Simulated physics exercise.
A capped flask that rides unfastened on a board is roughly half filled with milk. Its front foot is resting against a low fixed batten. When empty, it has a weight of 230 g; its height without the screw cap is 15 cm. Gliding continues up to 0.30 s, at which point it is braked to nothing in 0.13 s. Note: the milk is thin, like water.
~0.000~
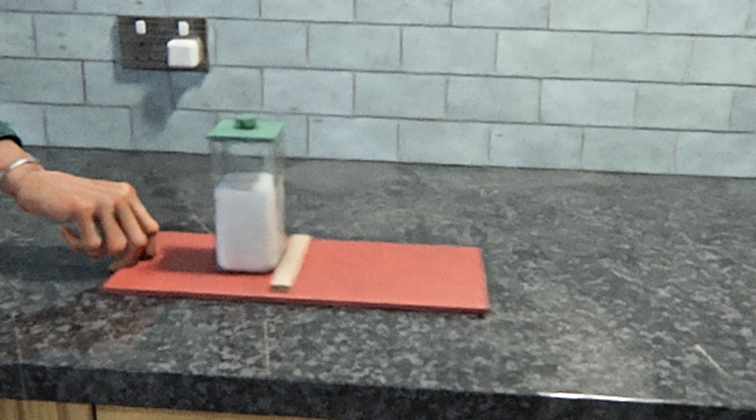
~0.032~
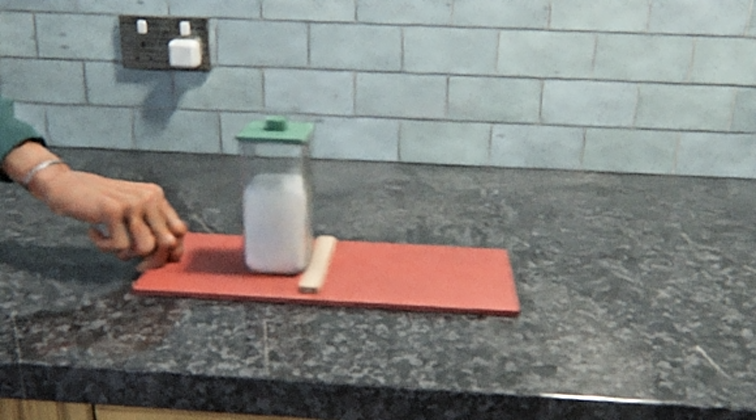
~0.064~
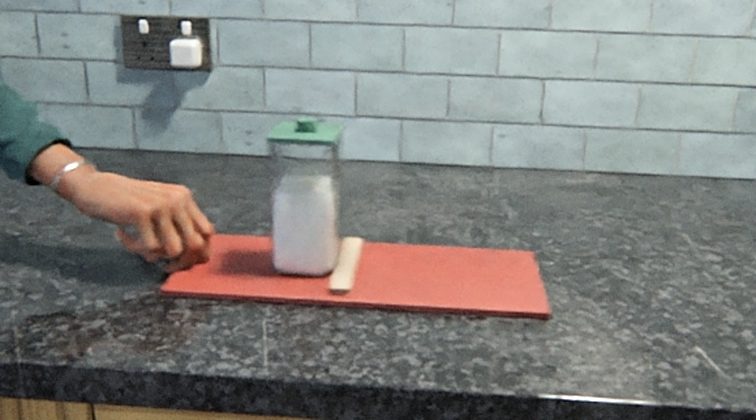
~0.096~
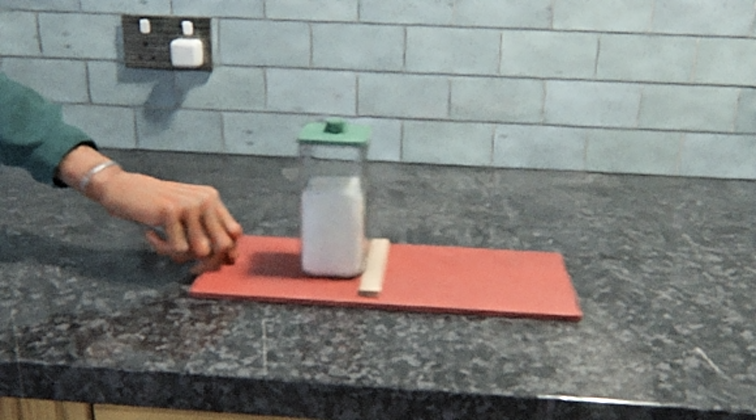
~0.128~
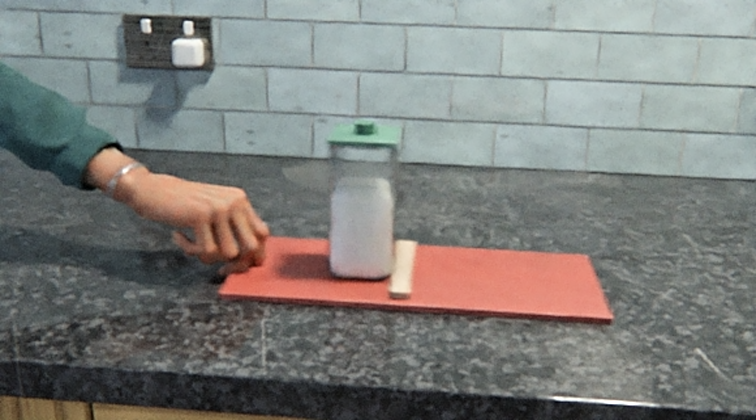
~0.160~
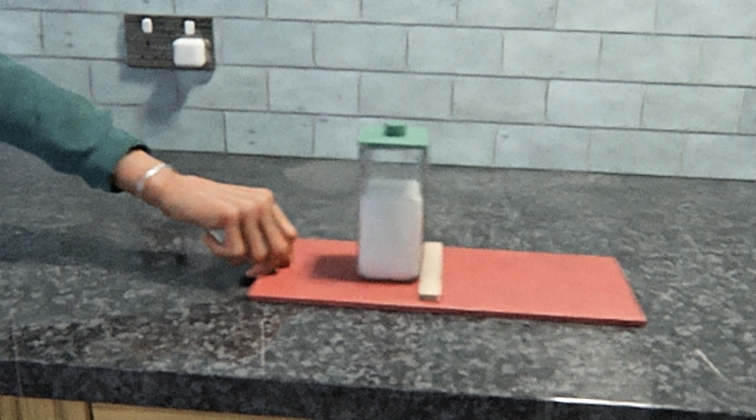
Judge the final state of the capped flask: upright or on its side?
It ends on its side.
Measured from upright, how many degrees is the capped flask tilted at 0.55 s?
The tilt comes to near 40°.
After 0.43 s the board moves at 0.00 m/s; the capped flask leans 14°.
After 0.55 s the capped flask leans 40°.
After 0.71 s the capped flask lies on its side.
After 0.93 s the capped flask lies on its side.
In the end the capped flask lies on its side.
